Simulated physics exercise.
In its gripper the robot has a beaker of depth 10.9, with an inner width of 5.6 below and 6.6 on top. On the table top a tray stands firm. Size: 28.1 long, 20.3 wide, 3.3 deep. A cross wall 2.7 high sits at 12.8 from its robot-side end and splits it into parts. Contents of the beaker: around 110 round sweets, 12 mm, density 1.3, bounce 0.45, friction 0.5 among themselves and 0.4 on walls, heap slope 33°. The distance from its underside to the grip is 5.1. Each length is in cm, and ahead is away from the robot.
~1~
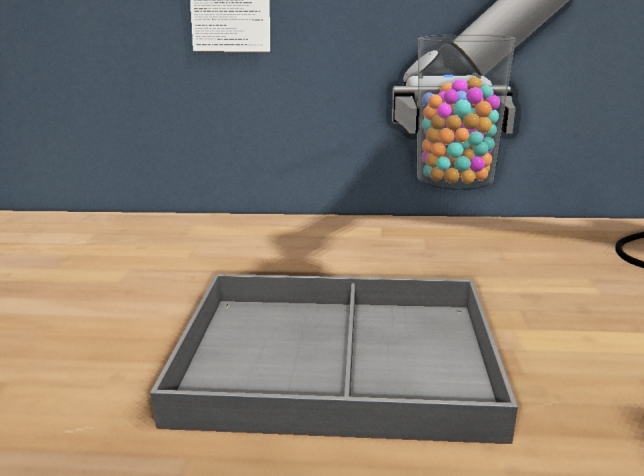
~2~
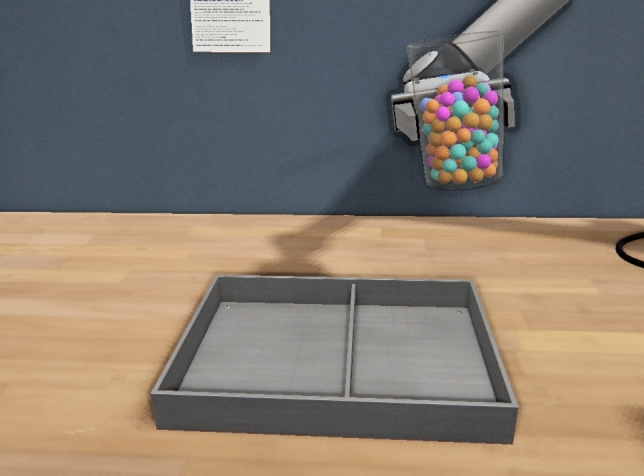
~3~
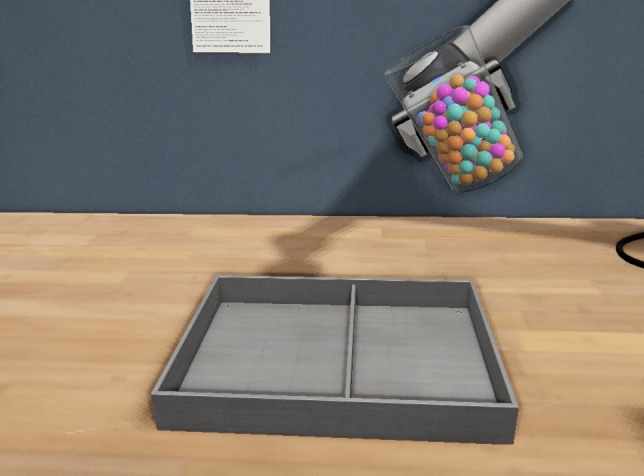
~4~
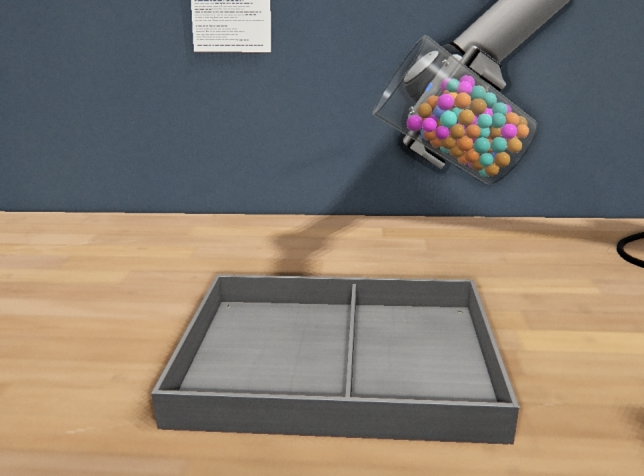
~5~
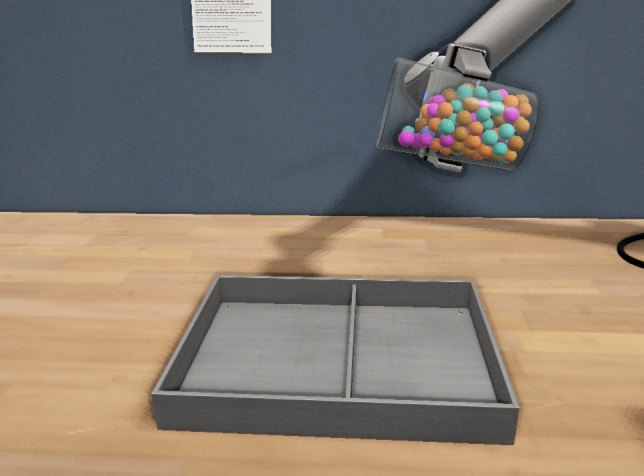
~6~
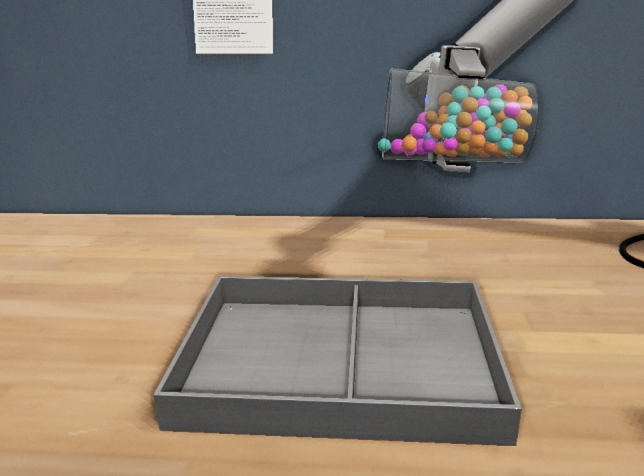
Clear beaker of orange, teal and magenta balls tilting leftward in a robot gripper until nearly horizontal above an empty divided tray.
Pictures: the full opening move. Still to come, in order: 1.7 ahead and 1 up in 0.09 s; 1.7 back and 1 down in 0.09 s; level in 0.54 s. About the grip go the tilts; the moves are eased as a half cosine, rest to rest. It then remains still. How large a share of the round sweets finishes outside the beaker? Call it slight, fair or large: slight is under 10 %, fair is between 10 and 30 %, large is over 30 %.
I would call it fair, between 10 and 30 %.
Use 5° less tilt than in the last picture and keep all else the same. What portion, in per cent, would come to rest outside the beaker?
Estimate: Close to 15 per cent.
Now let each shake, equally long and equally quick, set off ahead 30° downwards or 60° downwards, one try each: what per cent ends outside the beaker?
10 and 5 %.
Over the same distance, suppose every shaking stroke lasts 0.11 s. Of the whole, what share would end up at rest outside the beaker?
Around 10 percent.
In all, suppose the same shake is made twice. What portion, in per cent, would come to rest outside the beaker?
It would come to about 40 %.
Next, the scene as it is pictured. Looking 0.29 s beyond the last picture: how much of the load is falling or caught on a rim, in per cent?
Around 12 per cent of the load.
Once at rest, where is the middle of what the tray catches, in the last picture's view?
It lands close to (290, 353).
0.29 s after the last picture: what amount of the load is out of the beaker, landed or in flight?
Roughly 15 percent up to then.
Then, 0.29 s on, tilted 78° forward, highest piece 25 above the table; 91 in the beaker, 5 in the far-side part, 13 in flight or on a rim.
Then, 0.58 s on, tilted 14° forward, highest piece 27 above the table; 86 in the beaker, 23 in the far-side part.
Then, 0.92 s on, level, highest piece 26 above the table; 86 in the beaker, 23 in the far-side part.
Then, 1.97 s on, level, highest piece 26 above the table; 86 in the beaker, 23 in the far-side part.
In the end, 86 in the beaker, 23 in the far-side part. That is 21 % outside the beaker.
